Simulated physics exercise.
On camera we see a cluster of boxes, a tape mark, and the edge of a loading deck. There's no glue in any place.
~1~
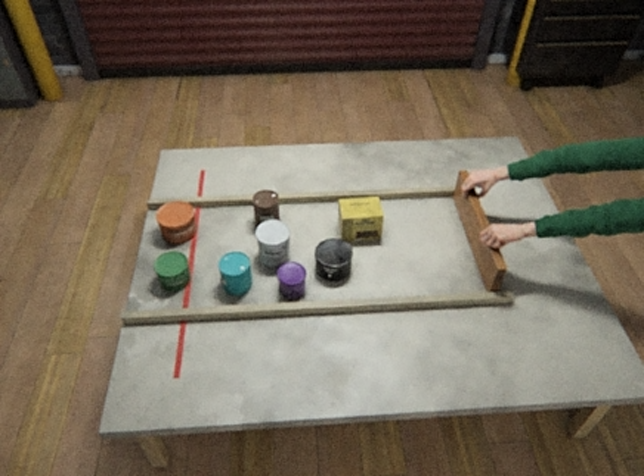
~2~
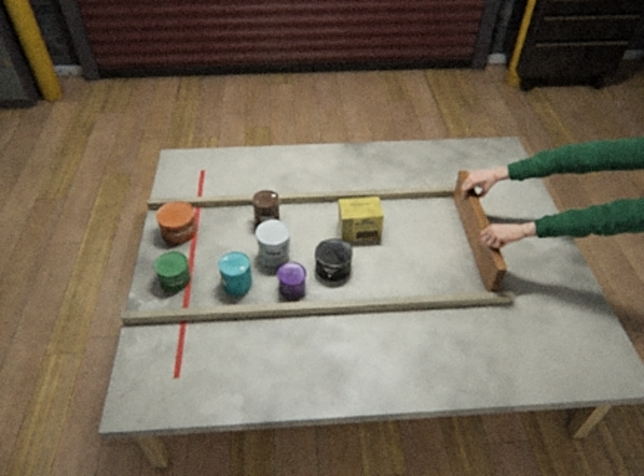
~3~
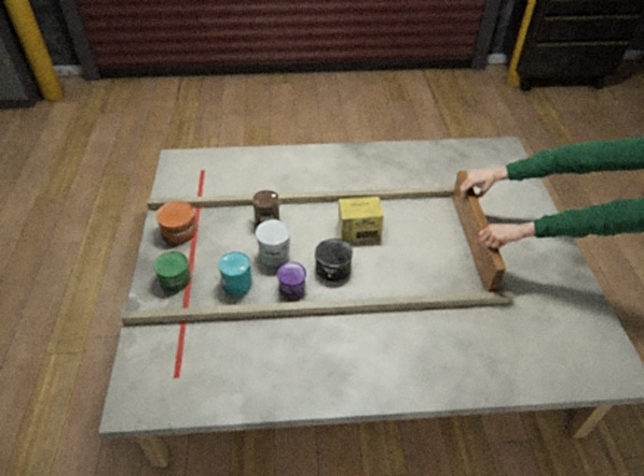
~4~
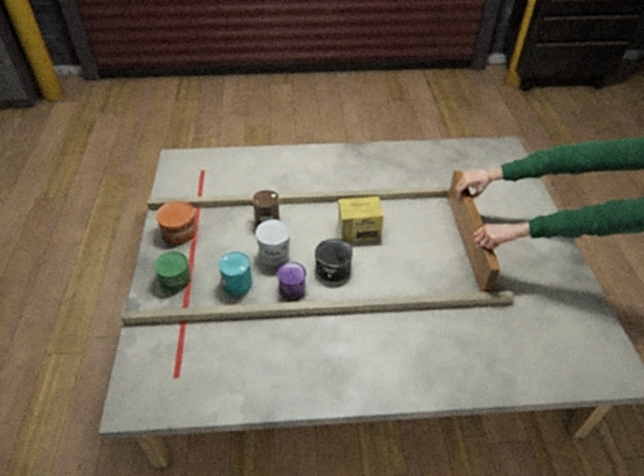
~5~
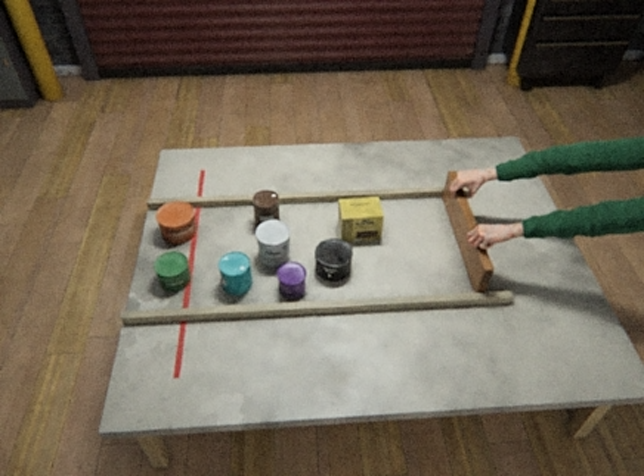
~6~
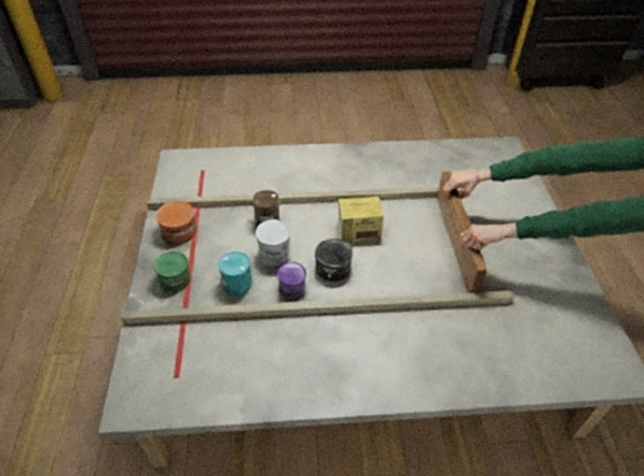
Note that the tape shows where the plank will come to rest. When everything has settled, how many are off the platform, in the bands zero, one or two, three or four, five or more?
Off the platform: One or two.
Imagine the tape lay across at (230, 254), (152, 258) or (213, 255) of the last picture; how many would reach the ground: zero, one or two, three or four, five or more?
Going through the places as listed, I'd say none at all, then more than four, then not one.
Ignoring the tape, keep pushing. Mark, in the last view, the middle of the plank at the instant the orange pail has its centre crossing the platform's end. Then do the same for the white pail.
The middle is at (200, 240) when it's the orange pail, and at (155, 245) when it's the white pail.
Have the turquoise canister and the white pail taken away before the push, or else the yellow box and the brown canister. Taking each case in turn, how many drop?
The counts: 1 and 0.
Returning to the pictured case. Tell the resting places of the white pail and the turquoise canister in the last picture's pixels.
Final positions - white pail around (172, 240), turquoise canister around (139, 290).
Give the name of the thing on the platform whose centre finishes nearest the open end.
It's the green pail.
A little later, none off yet; orange pail at rest near (177, 223); green pail at rest near (173, 271); turquoise canister at rest near (236, 274).
When it is over, the number that fall off is one or two; down, brown canister and orange pail.
